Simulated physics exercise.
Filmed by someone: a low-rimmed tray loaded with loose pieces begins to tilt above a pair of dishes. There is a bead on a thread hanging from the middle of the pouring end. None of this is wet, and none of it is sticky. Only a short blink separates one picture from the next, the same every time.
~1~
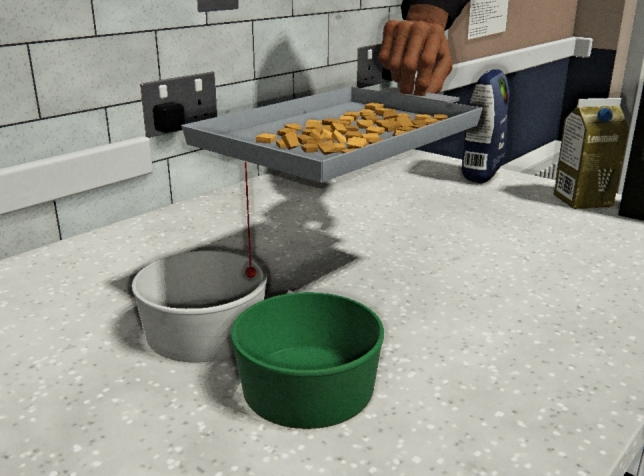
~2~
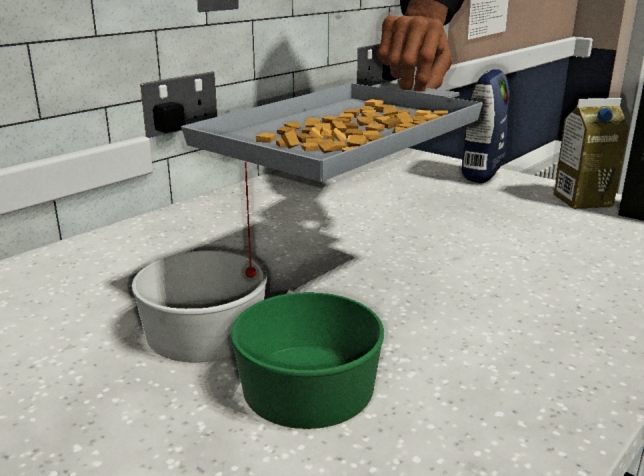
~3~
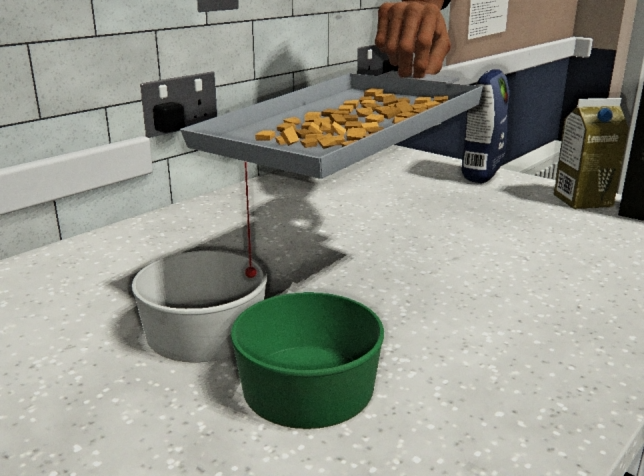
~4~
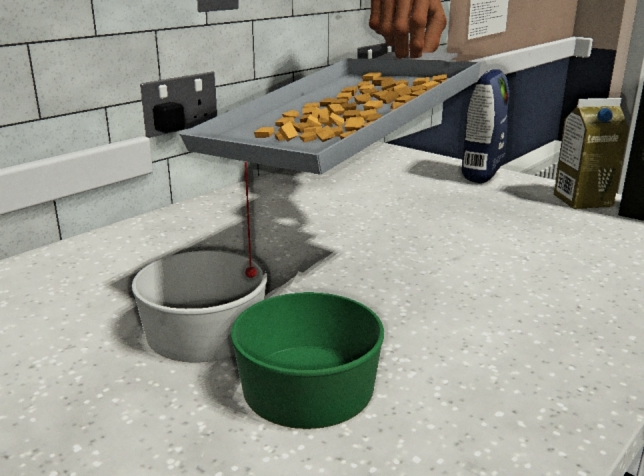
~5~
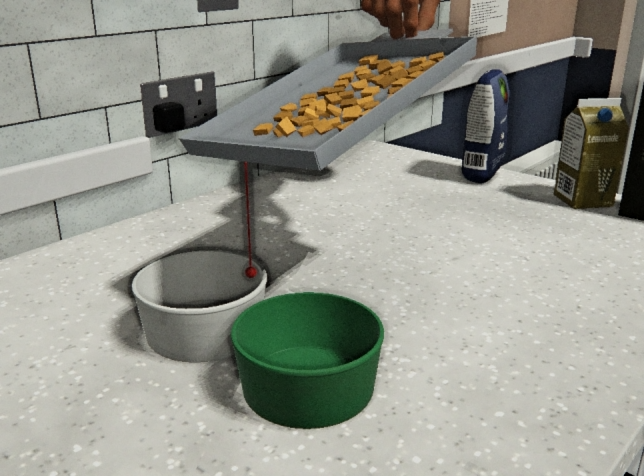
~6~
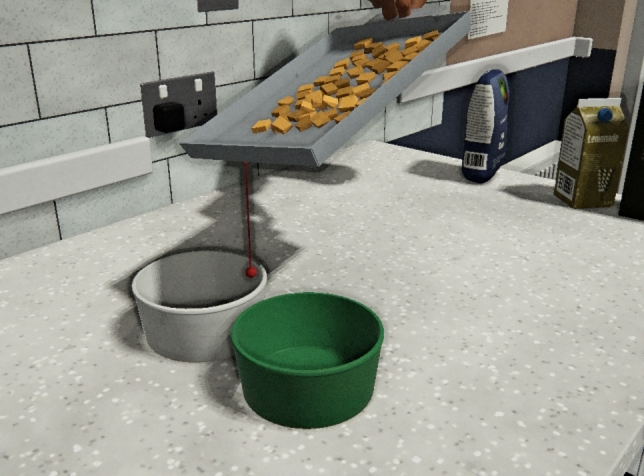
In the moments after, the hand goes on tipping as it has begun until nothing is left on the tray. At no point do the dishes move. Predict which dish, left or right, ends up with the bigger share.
Left.
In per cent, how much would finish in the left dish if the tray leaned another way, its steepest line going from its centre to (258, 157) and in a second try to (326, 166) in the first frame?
About 50 %, then 0 %.
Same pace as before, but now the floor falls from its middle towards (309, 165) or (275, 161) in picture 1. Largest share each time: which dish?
Heading one: The dish placed right; heading two: The dish placed right.
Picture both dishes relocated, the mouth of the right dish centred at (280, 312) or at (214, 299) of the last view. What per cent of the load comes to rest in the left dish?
80 and 10 %.
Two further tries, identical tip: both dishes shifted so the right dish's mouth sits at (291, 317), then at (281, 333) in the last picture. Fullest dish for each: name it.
The dish to the left; the dish to the left.
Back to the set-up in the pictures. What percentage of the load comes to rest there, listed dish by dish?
Left about 100, right about 0 in a hundred.
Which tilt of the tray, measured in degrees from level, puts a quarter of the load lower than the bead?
Close to 110 degrees, I reckon.
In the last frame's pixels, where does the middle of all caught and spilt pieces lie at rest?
(193, 319).
Soon after the last picture, tray tipped steeply; nearly all on the tray; a stray few in the air.
A little later, tray tipped past a quarter turn; about a quarter on the tray; about a third in the left dish; a stray few outside both; about a third in the air.
Later still, tray tipped past a quarter turn; nearly all in the left dish; a stray few outside both.
At rest, tray tipped past a quarter turn; none in the right dish; nearly all in the left dish; a stray few outside both.
